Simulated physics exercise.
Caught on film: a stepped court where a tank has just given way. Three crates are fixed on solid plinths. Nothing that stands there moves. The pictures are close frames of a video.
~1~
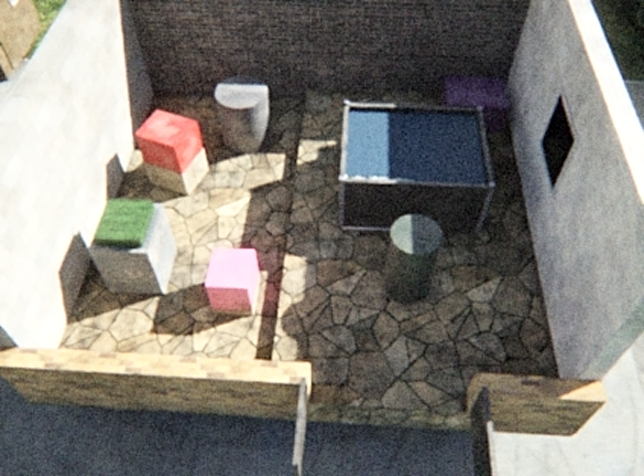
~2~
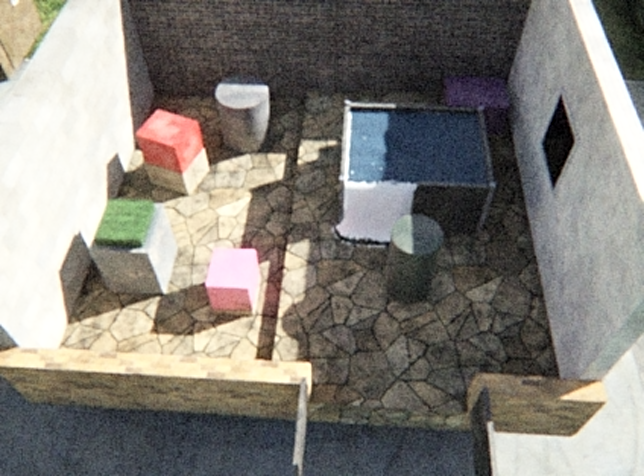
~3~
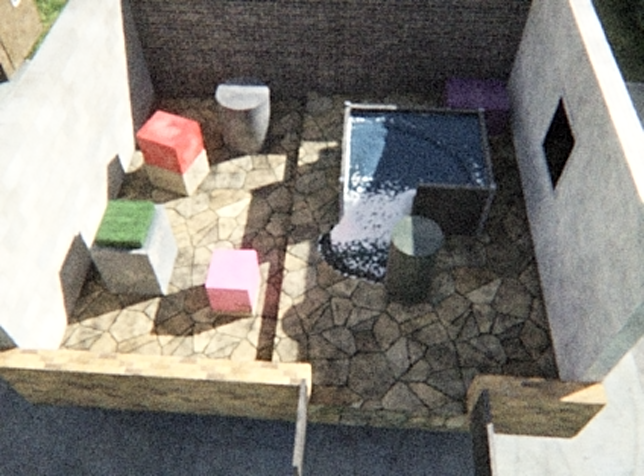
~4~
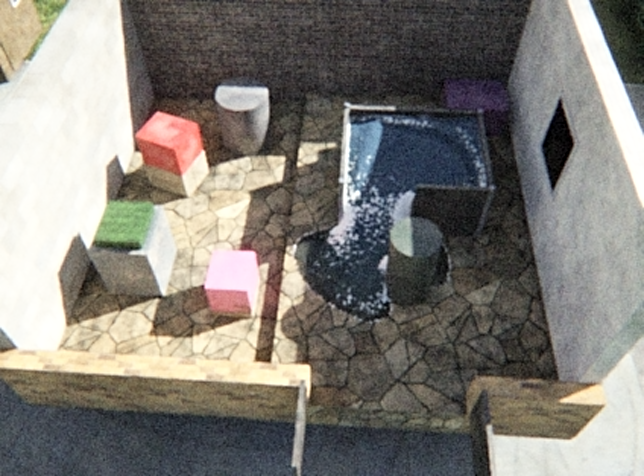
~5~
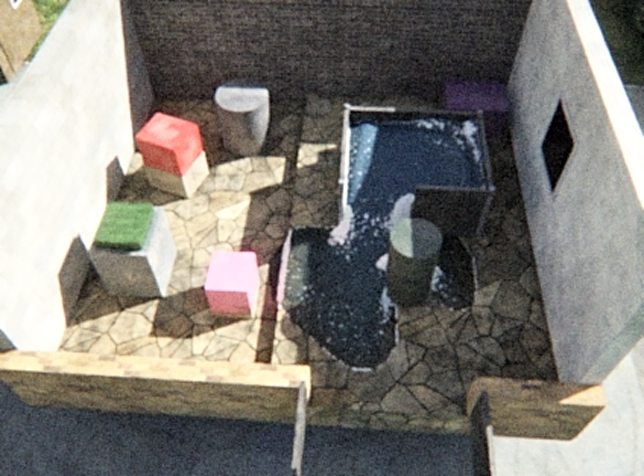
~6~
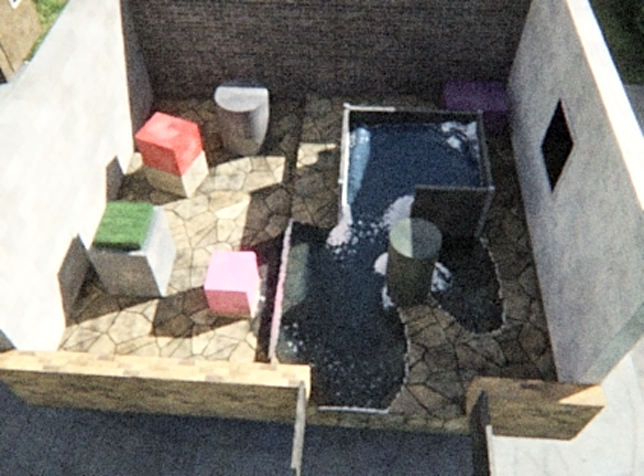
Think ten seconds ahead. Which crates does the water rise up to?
In the end: The purple crate gets wet; the pink crate gets wet; the red crate stays dry.
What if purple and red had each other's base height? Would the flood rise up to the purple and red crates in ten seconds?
Purple crate is safe, red crate is soaked.
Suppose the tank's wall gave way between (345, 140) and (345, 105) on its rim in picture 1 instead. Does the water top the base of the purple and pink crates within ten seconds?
The purple one remains dry; the pink one takes water.
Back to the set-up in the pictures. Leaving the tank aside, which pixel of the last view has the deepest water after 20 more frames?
I would point to (66, 365).
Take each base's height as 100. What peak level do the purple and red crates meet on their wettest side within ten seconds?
Near 180 and 30 in a hundred.
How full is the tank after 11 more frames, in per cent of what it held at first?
Some 44 per cent.
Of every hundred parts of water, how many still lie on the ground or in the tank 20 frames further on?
Close to 80 %.
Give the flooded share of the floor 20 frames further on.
I make it 55 per cent.
A moment on, water covers 30 % of the floor; the purple crate not reached, the pink crate water round its plinth, the red crate not reached.
Next, water covers 40 % of the floor; the purple crate not reached, the pink crate water round its plinth, the red crate not reached.
Then, water covers 55 % of the floor; the purple crate water round its plinth, the pink crate water round its plinth, the red crate water round its plinth.
Later, water covers 80 % of the floor; the purple crate water round its plinth, the pink crate water round its plinth, the red crate water round its plinth.
In the end, water covers 85 % of the floor; the purple crate was topped, the pink crate was topped, the red crate stayed above the water.
